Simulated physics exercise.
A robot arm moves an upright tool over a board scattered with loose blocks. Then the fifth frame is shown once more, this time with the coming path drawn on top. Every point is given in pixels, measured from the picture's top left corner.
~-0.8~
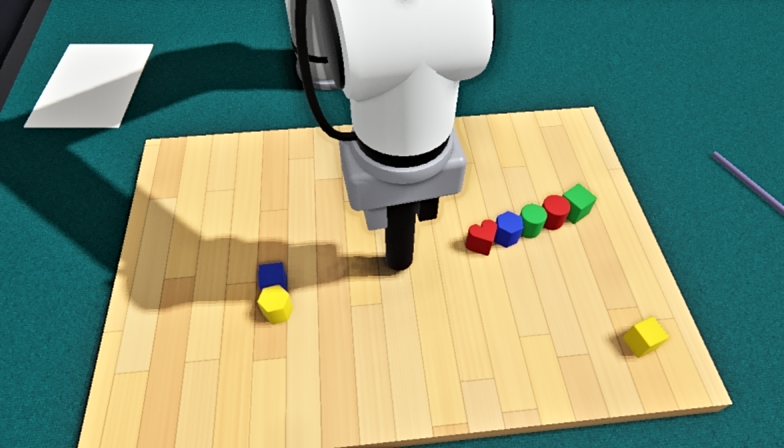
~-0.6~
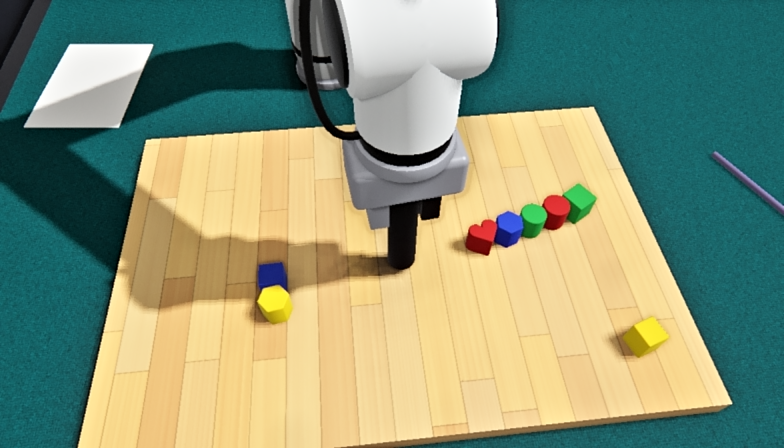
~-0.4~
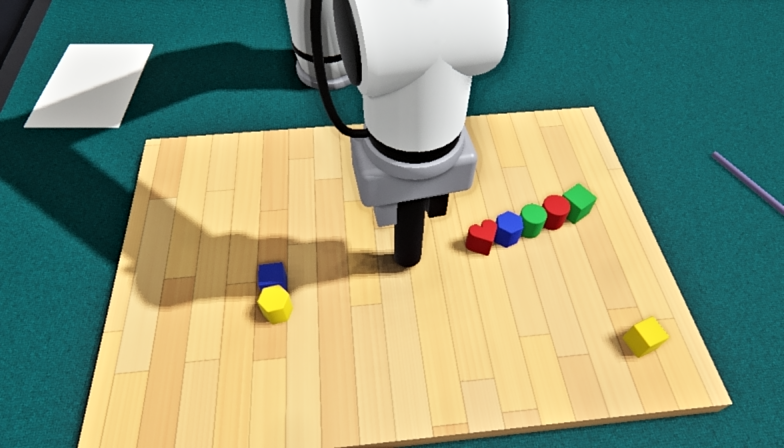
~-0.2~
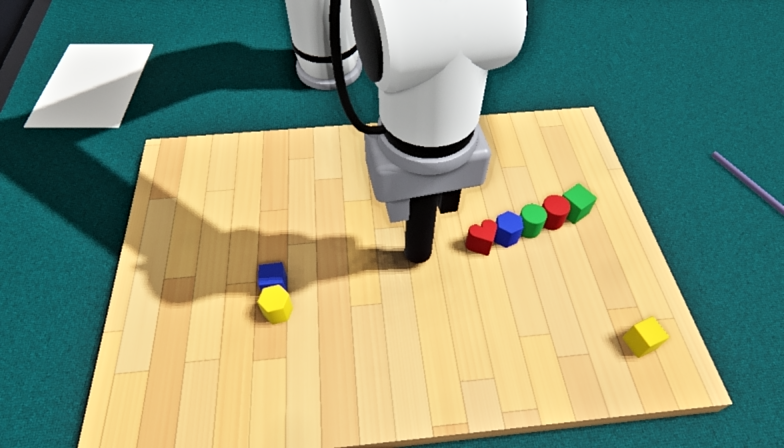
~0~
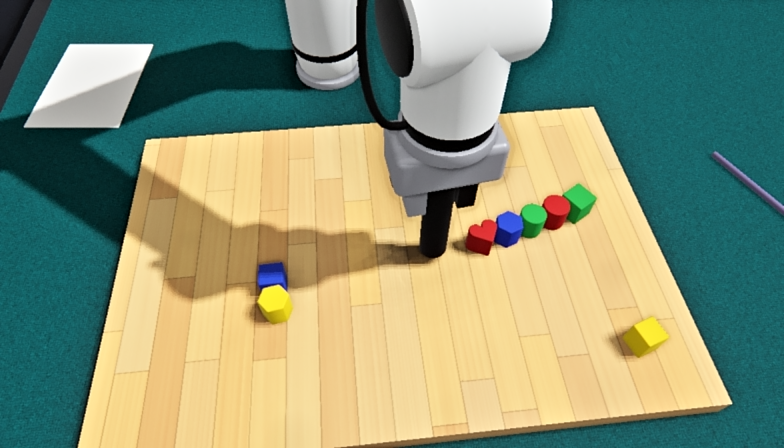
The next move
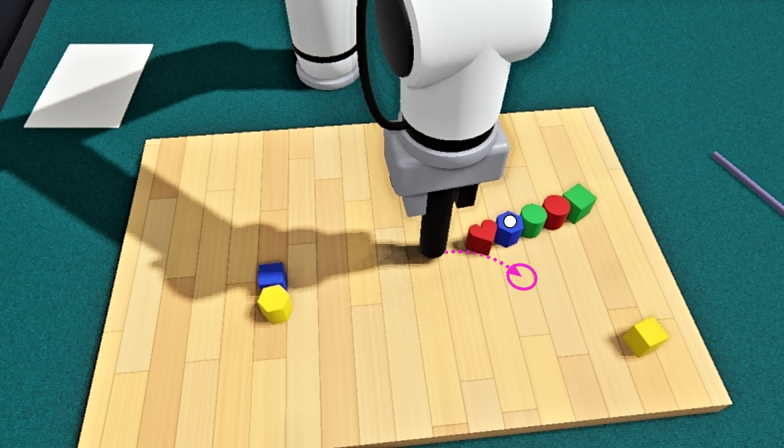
A white robot arm with a black upright tool stands over a light wooden board on a dark green surface, seen from above at an angle. A diagonal row of red, blue and green blocks sits right of the tool, with blue and yellow blocks at left and a yellow cube at lower right. The arm slides the tool slightly rightward toward the row, while the blocks and camera stay still.
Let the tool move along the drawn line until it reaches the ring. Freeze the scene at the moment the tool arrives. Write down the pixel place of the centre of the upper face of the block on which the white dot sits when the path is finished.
Answer: (529, 211).
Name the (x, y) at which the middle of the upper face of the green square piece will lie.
Its top middle will sit at (595, 188).
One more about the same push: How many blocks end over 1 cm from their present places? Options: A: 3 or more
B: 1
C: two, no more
That would be A.
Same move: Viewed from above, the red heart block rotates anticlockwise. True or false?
That statement is accurate.
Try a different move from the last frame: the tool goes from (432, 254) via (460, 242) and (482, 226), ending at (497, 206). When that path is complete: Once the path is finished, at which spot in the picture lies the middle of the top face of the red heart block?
I'd say the red heart block ends with its top centre at (501, 233).
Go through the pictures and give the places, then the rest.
Tool's lower end (399, 259); red heart block (484, 230); blue hexagonal block (510, 221); green round block (534, 213); red round block (557, 204); green square piece (580, 195), in the first picture.
Tool (401, 258); blocks still, in the second picture.
Tool (408, 256); blocks still, in the third picture.
Tool (418, 252); blocks still, in the fourth picture.
Tool (433, 247); red heart block (484, 230); blue hexagonal block (510, 221); green round block (534, 213); red round block (557, 204); green square piece (580, 195), in the fifth picture.
Drawn move, from (432, 254) over (463, 252) and (494, 259) to (522, 277); the dot is on the blue hexagonal block.
On the path given first. One third of the way, tool (465, 245); red heart block (493, 226), turned 15° anticlockwise; blue hexagonal block (516, 220); green round block (540, 212); red round block (561, 203); green square piece (583, 194).
Two thirds of the way, tool (496, 253); red heart block (515, 226), turned 60° anticlockwise; blue hexagonal block (529, 212), turned 45° anticlockwise; green round block (553, 204); red round block (577, 200); green square piece (595, 189).
At the end, tool (525, 270); red heart block (519, 228), turned 85° anticlockwise; blue hexagonal block (529, 211), turned 50° anticlockwise; green round block (553, 203); red round block (578, 200); green square piece (595, 188).
